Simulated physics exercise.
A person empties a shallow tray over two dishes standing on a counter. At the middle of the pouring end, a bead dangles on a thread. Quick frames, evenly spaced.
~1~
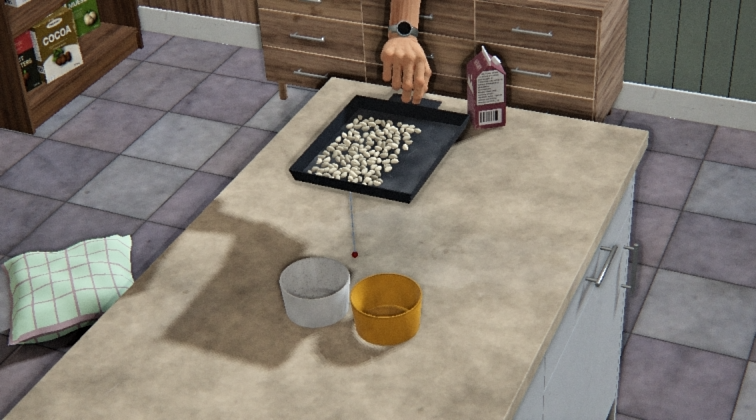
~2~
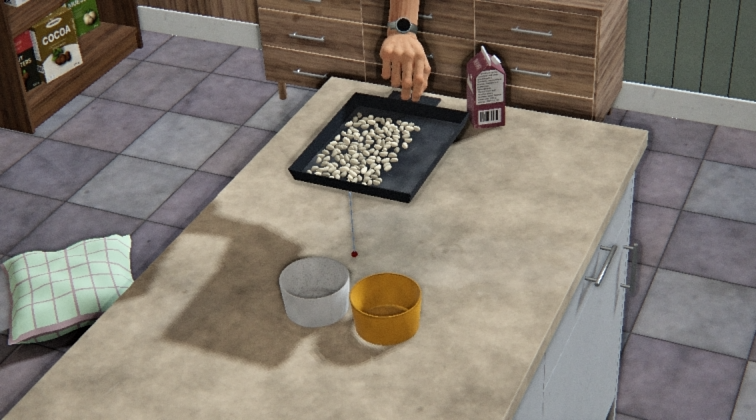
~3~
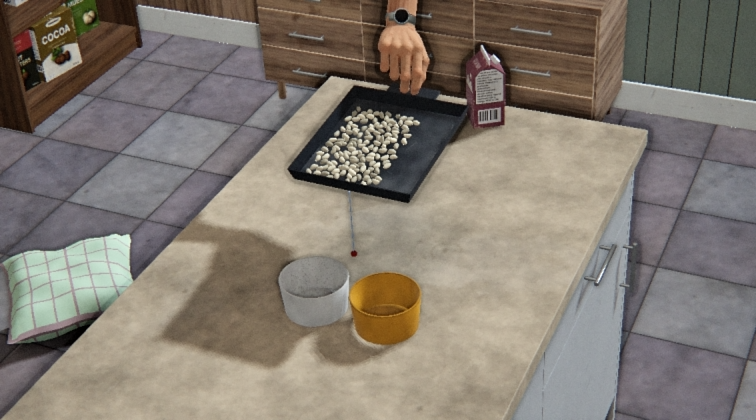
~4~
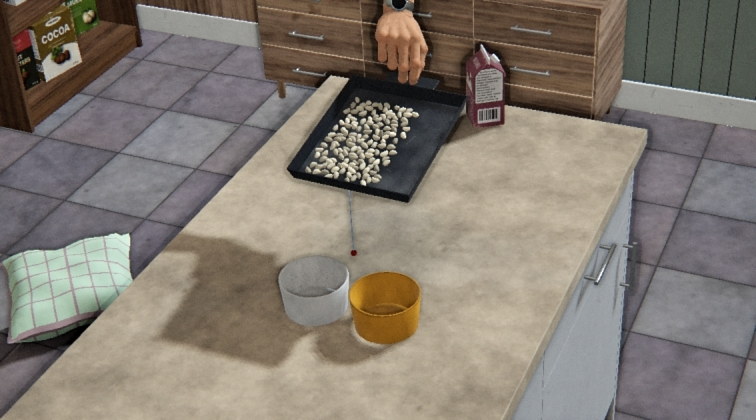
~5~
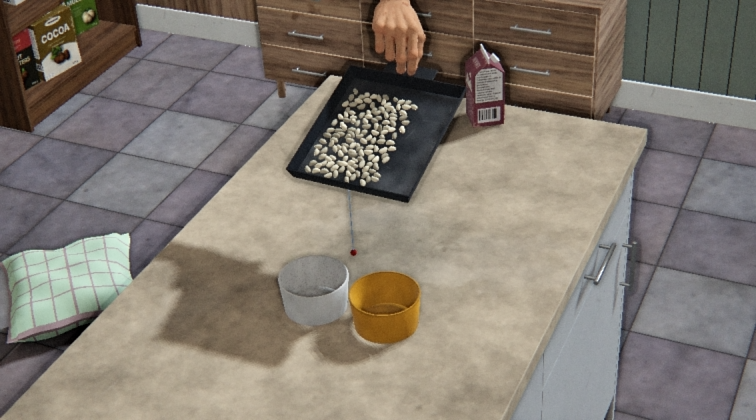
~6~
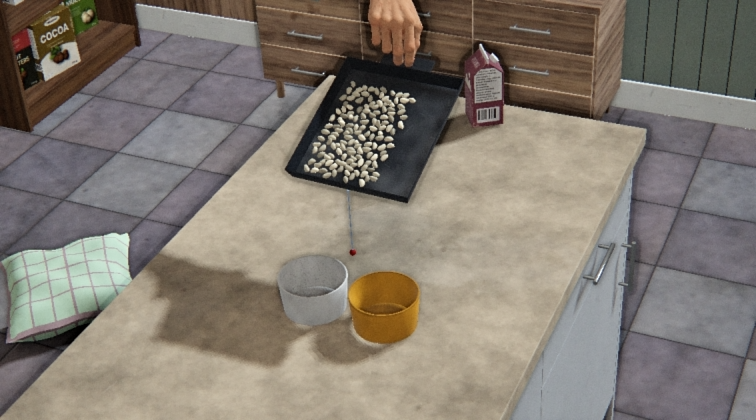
A hand gradually tilts a dark tray of white beans above two dishes on a counter.
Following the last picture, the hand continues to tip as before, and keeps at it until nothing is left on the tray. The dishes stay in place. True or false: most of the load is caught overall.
True.
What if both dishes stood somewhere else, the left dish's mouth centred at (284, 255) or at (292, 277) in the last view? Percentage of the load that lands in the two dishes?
Roughly 50% first, roughly 80% second.
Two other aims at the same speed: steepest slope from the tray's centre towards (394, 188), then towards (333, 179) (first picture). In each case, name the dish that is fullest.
One gives the rightmost dish and two gives the leftmost dish.
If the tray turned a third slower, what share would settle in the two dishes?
Roughly 90%.
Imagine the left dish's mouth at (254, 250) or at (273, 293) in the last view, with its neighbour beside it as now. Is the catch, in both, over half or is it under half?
In turn: The smaller part; less than half.
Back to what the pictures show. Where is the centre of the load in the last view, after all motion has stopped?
Somewhere around (362, 318) in the last picture.
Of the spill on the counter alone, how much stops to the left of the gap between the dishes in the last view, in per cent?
Estimate: Near 70 per cent.
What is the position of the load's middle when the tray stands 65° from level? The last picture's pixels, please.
Look about (351, 173) in the last picture.
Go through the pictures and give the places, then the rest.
The first frame shows corners of the pouring end near (294, 168) and (409, 191), level; middle of the load near (363, 151), white beans; left dish near (300, 311); right dish near (372, 329); bead on its thread near (355, 255).
The second frame shows corners of the pouring end near (293, 168) and (408, 191), level; middle of the load near (362, 150).
The third frame shows corners of the pouring end near (293, 167) and (408, 191), tipped barely, level across its low end; middle of the load near (362, 146).
The fourth frame shows corners of the pouring end near (292, 167) and (407, 192), tipped a little, level across its low end; middle of the load near (361, 141).
The fifth frame shows corners of the pouring end near (291, 167) and (406, 193), tipped a little, level across its low end; middle of the load near (360, 137).
The sixth frame shows corners of the pouring end near (290, 167) and (405, 194), tipped clearly, level across its low end; middle of the load near (358, 133); left dish near (298, 309); right dish near (370, 327).
Shortly afterwards, tray tipped steeply; all but a few on the tray; only a few in the air.
Next, tray tipped past a quarter turn; near half on the tray; a little in the right dish; only a few in the left dish; near a third in the air.
Some moments later, tray tipped past a quarter turn; near half in the right dish; near a third in the left dish; a little outside both.
In the end, tray tipped past a quarter turn; near half in the right dish; near a third in the left dish; a little outside both.
